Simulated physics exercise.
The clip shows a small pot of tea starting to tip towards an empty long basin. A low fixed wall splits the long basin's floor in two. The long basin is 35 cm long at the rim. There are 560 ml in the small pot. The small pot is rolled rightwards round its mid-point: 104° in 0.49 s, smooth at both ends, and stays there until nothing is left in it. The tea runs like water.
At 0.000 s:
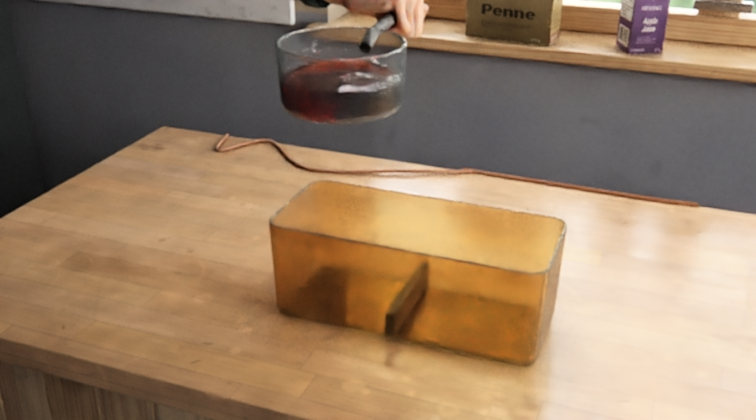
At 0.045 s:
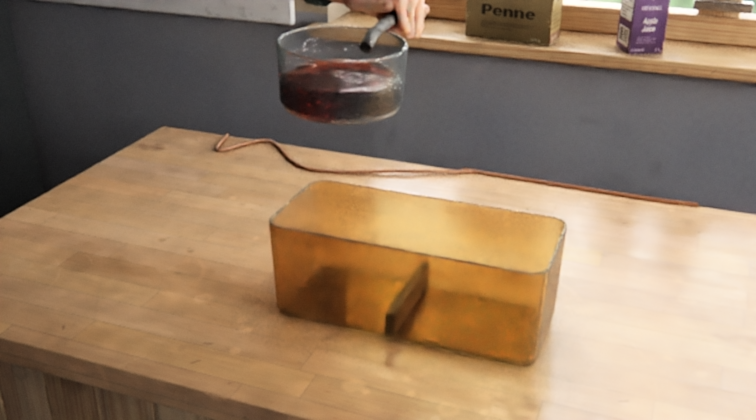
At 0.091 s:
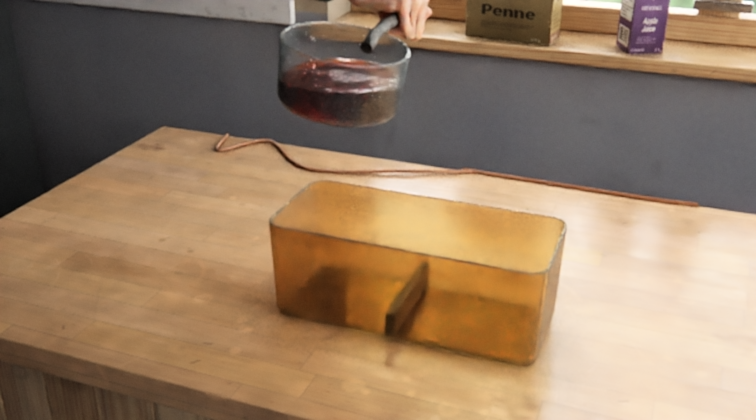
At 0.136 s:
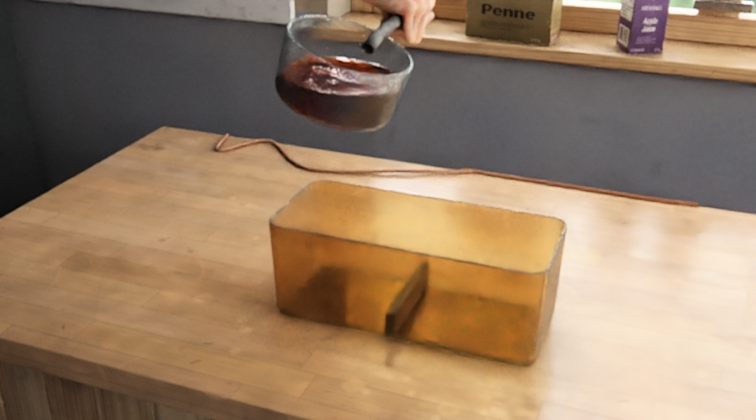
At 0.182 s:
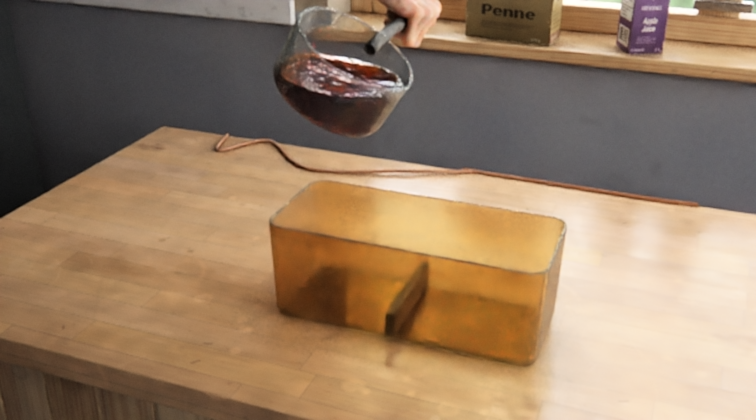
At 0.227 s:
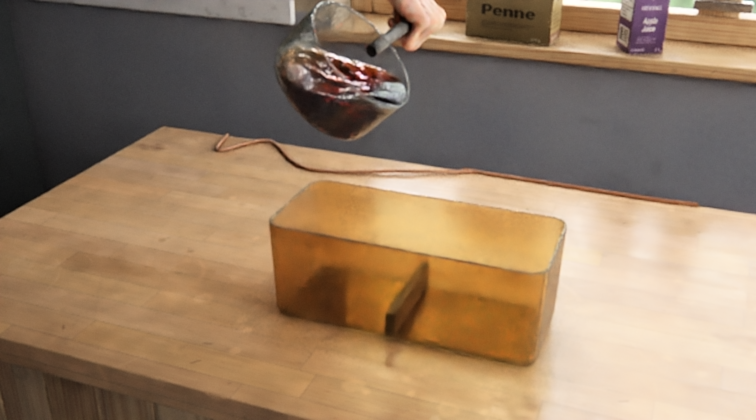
In a kitchen with a dark grey wall and a windowsill, a pale wooden worktop is seen from slightly above by a still camera. A long, translucent amber basin sits on the wood before a thin reddish-brown cord, while a hand holds a small clear pot of dark reddish tea above it by a black handle. The hand rolls the pot steadily rightwards, and the tea sloshes and ripples inside.
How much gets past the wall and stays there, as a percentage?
About 79 per cent.
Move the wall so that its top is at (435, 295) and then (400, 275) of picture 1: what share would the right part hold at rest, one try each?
In turn about 30 and 90 per cent.
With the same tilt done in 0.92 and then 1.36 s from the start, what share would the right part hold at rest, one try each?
First 90, then 90 per cent.
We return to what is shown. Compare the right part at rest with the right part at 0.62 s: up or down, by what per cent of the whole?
The share moves up, by some 8 per cent.
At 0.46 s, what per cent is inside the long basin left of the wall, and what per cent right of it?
Left about 0, right about 18.
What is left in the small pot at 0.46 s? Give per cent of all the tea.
About 22 per cent.
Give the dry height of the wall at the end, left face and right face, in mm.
Left about 28 mm, right about 16 mm.
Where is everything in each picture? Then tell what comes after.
It leans 0°; its right rim is at (401, 50); the tea meets the walls at (290, 69) and (400, 82); the long basin's rim runs from (291, 202) to (557, 248); the wall's top is at (409, 287), in the first frame.
It leans 2°; its right rim is at (402, 53); the tea meets the walls at (291, 68) and (400, 82), in the second frame.
It leans 9°; its right rim is at (405, 61); the tea meets the walls at (289, 66) and (400, 83), in the third frame.
It leans 19°; its right rim is at (407, 73); the tea meets the walls at (288, 63) and (401, 85), in the fourth frame.
It leans 32°; its right rim is at (407, 88); the tea meets the walls at (286, 57) and (403, 88), in the fifth frame.
It leans 46°; its right rim is at (402, 104); the tea meets the walls at (291, 49) and (403, 92), in the sixth frame.
By 0.46 s the tilt is 103° and 22 per cent is still to pour, 0 is left of the wall and 19 right of it.
By 0.62 s the tilt is 104° and 7 per cent is still to pour, 13 is left of the wall and 71 right of it.
By 0.80 s the tilt is 104° and 1 per cent is still to pour, 15 is left of the wall and 77 right of it.
By 0.99 s the tilt is 104° and 0 per cent is still to pour, 19 is left of the wall and 79 right of it.
At rest 19 per cent lies left of the wall, 79 right of it and 2 outside.
